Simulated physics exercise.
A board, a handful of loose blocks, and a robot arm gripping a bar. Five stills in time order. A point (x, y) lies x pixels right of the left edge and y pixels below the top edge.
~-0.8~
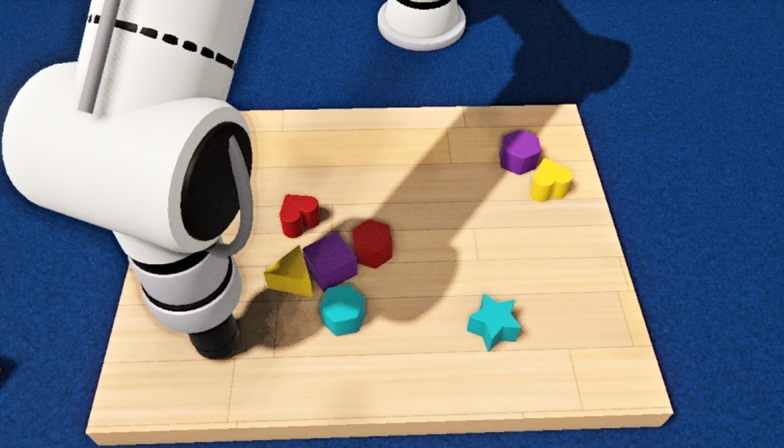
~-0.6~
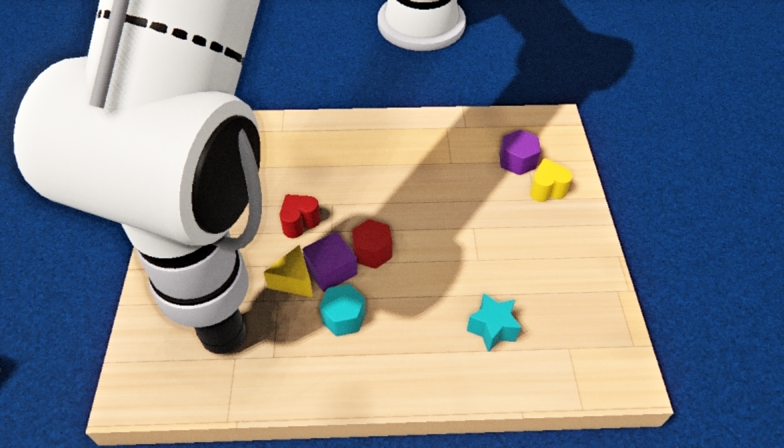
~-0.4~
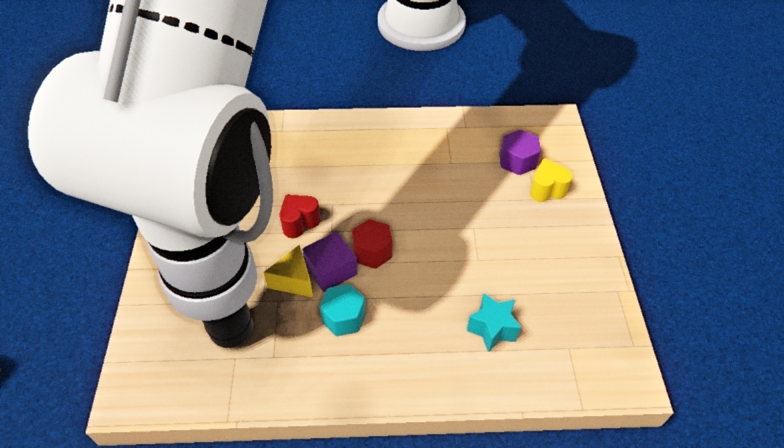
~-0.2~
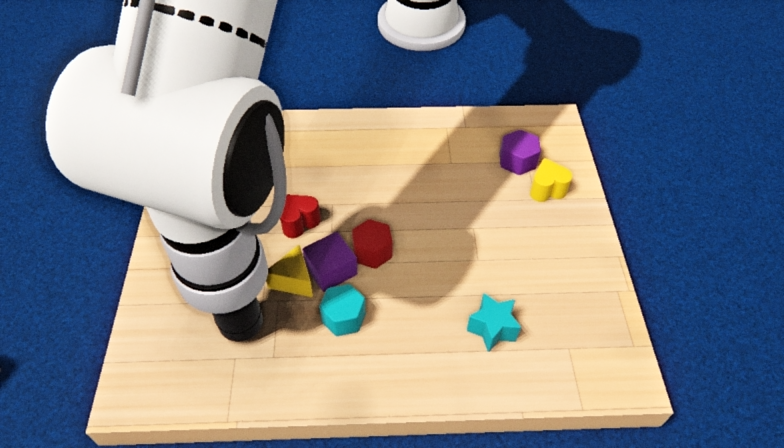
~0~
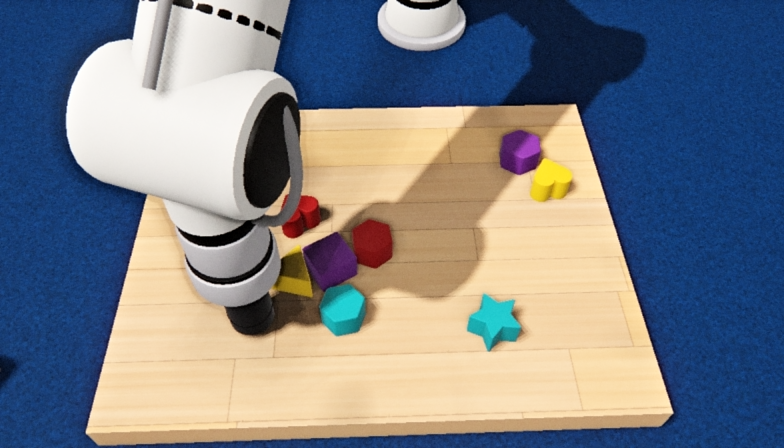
On a wooden board over blue carpet, a white robot arm slid its dark tip slowly rightward and slightly away, nearing the yellow three-sided block, while all the colorful blocks stayed still.
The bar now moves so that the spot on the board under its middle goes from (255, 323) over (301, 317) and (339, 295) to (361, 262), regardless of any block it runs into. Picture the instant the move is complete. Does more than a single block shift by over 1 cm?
Final answer: Yes.
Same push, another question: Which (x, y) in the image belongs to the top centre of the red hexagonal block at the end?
The answer is (384, 218).
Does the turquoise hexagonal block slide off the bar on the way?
My answer is yes.
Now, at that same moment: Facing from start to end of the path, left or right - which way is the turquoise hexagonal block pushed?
It will end up to the right.
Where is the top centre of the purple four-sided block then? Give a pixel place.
It sits at (336, 220).
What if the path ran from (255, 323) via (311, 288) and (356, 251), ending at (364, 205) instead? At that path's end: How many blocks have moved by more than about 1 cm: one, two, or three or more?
I reckon the push displaces three or more of the blocks by more than 1 cm.
On the path given first. One third of the way, bar (300, 312); nothing pushed yet.
Two thirds of the way, bar (339, 289); yellow three-sided block (294, 262), turned 25° anticlockwise; purple four-sided block (335, 239), turned 30° anticlockwise; turquoise hexagonal block (377, 296), turned 50° clockwise; red hexagonal block (379, 226), turned 35° clockwise.
At the end, bar (361, 256); yellow three-sided block (294, 262), turned 25° anticlockwise; purple four-sided block (336, 220), turned 85° anticlockwise; turquoise hexagonal block (379, 295), turned 55° clockwise; red hexagonal block (384, 218), turned 50° clockwise.
